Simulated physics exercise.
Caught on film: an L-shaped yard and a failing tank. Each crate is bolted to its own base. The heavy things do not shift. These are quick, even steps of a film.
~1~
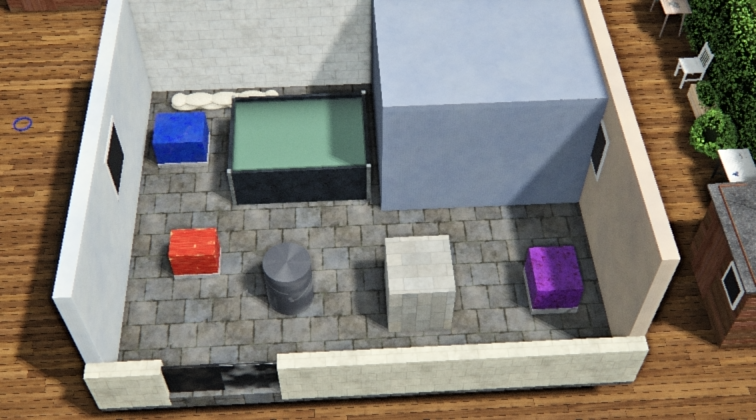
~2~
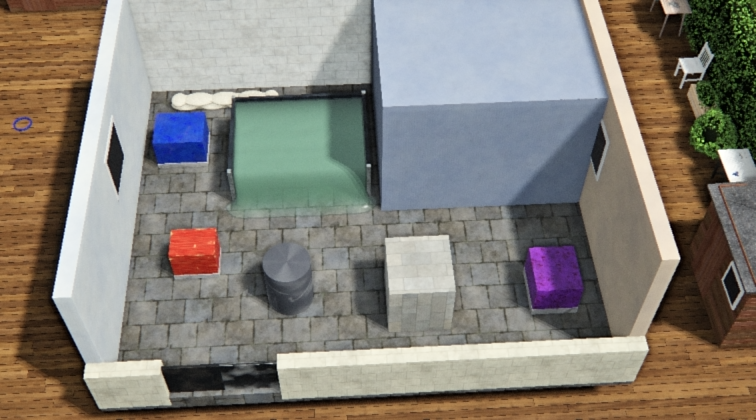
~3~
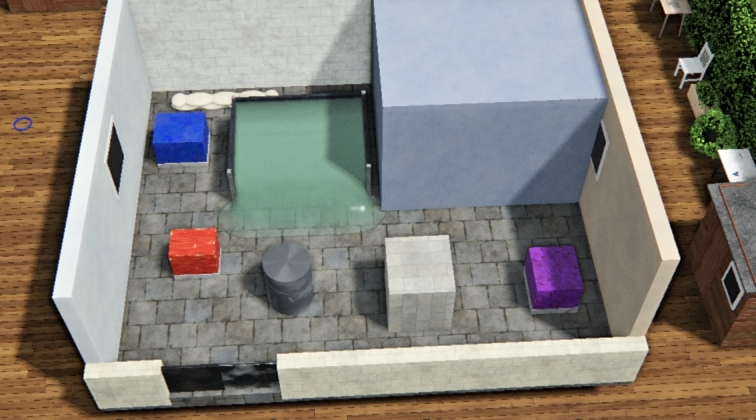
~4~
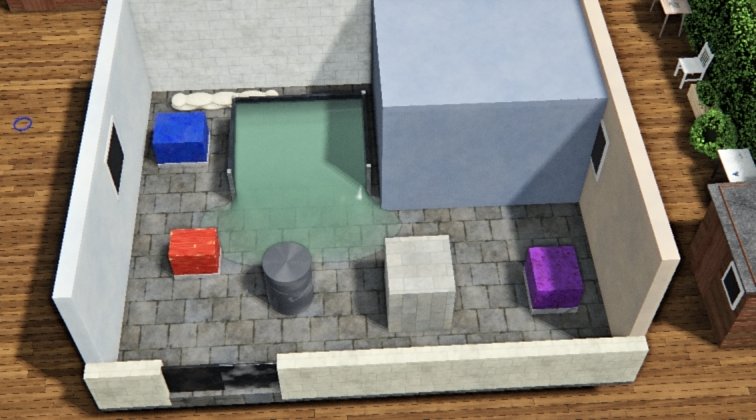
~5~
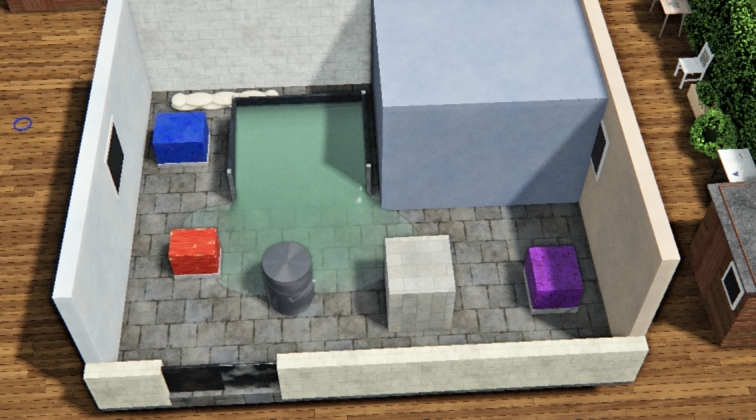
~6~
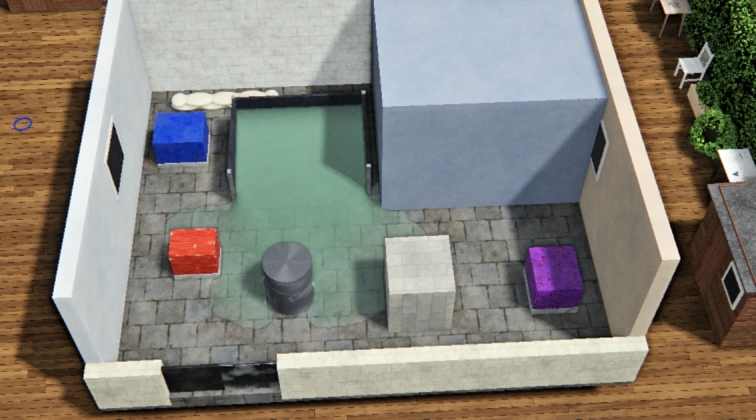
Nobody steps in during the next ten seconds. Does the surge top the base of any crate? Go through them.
One by one: The purple crate is wetted; the red crate is wetted; the blue crate is wetted.
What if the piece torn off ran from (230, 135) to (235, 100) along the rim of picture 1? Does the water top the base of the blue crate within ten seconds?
One by one: Blue crate is wetted.
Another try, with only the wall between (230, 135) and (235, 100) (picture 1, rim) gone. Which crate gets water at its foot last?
I say the crate marked purple.
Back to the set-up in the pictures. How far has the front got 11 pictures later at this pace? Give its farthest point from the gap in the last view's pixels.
I would point to (581, 363).
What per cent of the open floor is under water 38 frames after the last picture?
Roughly 90 per cent.
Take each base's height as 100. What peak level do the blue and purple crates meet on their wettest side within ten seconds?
Near 310 and 140 in a hundred.
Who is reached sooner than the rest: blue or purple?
It is the purple crate.
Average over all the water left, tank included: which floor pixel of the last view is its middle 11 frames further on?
Roughly at (301, 267).
A moment on, water covers 40 % of the floor; the purple crate not reached, the red crate water round its plinth, the blue crate not reached.
Next, water covers 65 % of the floor; the purple crate water round its plinth, the red crate water round its plinth, the blue crate water round its plinth.
Then, water covers 80 % of the floor; the purple crate water round its plinth, the red crate water round its plinth, the blue crate water round its plinth.
Later, water covers 90 % of the floor; the purple crate water round its plinth, the red crate water round its plinth, the blue crate water round its plinth.
In the end, water covers 100 % of the floor; the purple crate was topped, the red crate was topped, the blue crate was topped.
